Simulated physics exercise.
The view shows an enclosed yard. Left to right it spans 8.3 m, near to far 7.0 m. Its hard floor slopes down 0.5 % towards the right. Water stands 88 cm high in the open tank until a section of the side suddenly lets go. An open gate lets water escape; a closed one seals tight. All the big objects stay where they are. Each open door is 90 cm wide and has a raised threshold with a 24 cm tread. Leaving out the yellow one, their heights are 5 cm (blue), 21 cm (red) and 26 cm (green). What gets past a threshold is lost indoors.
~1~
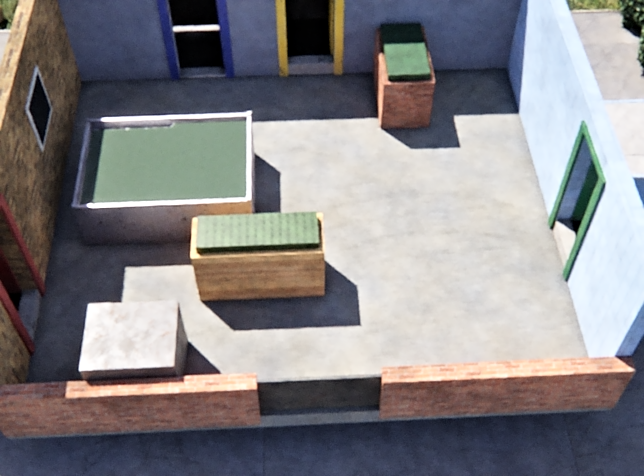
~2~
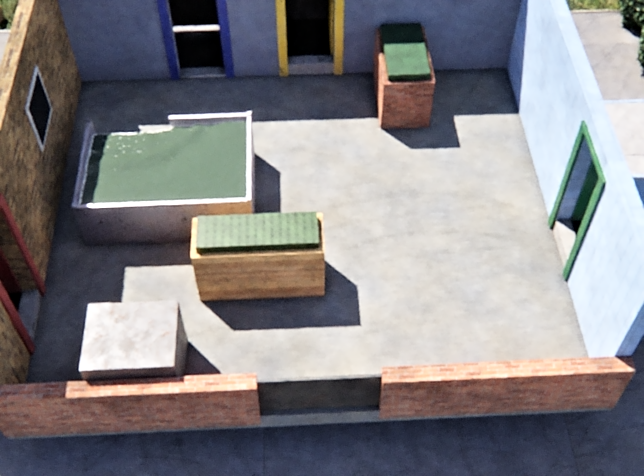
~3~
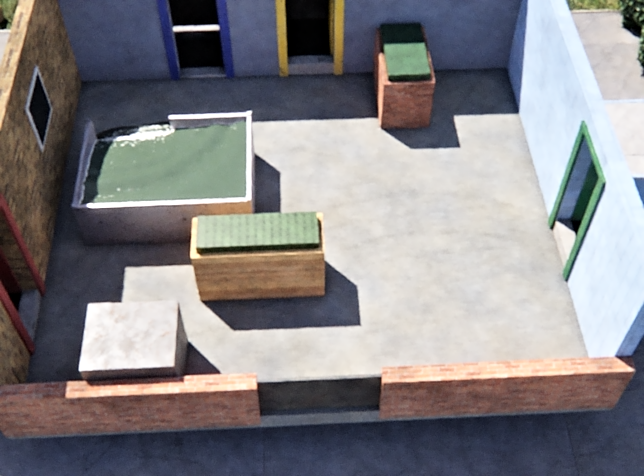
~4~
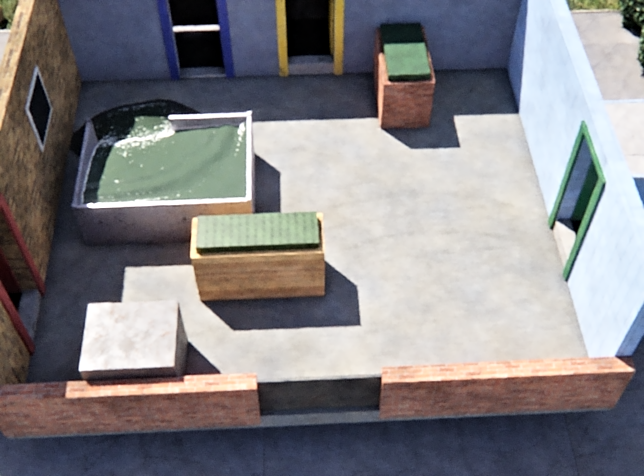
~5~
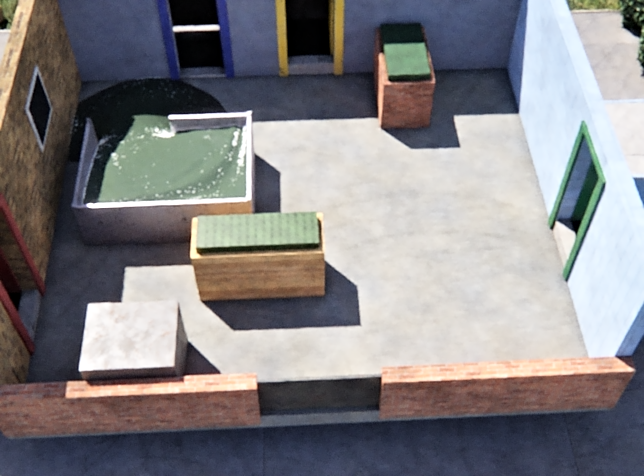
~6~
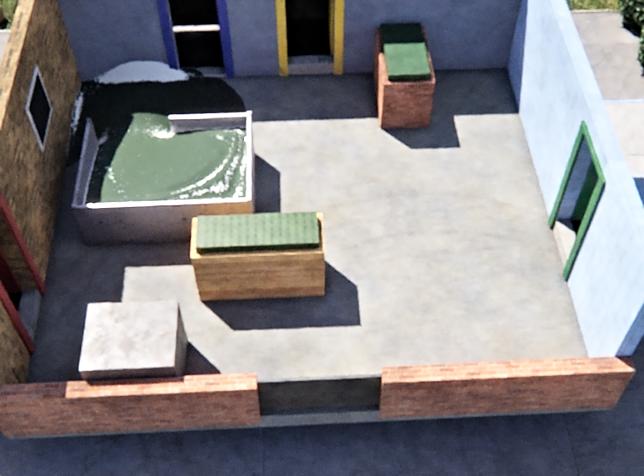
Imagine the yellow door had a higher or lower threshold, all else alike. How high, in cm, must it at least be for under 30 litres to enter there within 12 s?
Some 12 cm above the ground.
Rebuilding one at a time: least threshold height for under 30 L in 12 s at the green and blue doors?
Roughly 5.5 cm at green and 31 cm at blue.
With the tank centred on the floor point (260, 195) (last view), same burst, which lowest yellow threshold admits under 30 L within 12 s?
Some 12.0 cm.
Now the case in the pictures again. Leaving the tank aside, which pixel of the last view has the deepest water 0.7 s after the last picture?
Near (82, 86).
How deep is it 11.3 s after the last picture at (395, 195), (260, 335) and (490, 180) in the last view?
In that order: 3, 6 and 5 cm.
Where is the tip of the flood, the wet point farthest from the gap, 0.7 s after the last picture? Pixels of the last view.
Near (306, 79).
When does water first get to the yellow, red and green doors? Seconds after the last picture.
Yellow 0.7 s, red 2.6 s, green 4.0 s.
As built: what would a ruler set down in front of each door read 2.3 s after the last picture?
Depths in cm: Yellow 11, blue 22, red 0, green 0.
Then, 0.7 s after the last picture water covers 15 % of the floor, deepest (70 cm) near (82, 86); 3 cm at the yellow door, 0 litres in over its 26 cm threshold.
Then, 2.3 s after the last picture water covers 25 % of the floor, deepest (38 cm) near (126, 104); 11 cm at the yellow door, 0 litres in over its 26 cm threshold.
Then, 11.3 s after the last picture water covers 95 % of the floor, deepest (13 cm) near (585, 386); 10 cm at the yellow door, 0 litres in over its 26 cm threshold.
At the yellow door as built, the water peaked near 16 cm, 6.1 s after the last picture.
Run again over the same 12 s with other heights there, 50 litres in over 10 cm, 23 litres over 13 cm. The limit of 30 litres is kept from about 12 cm up.
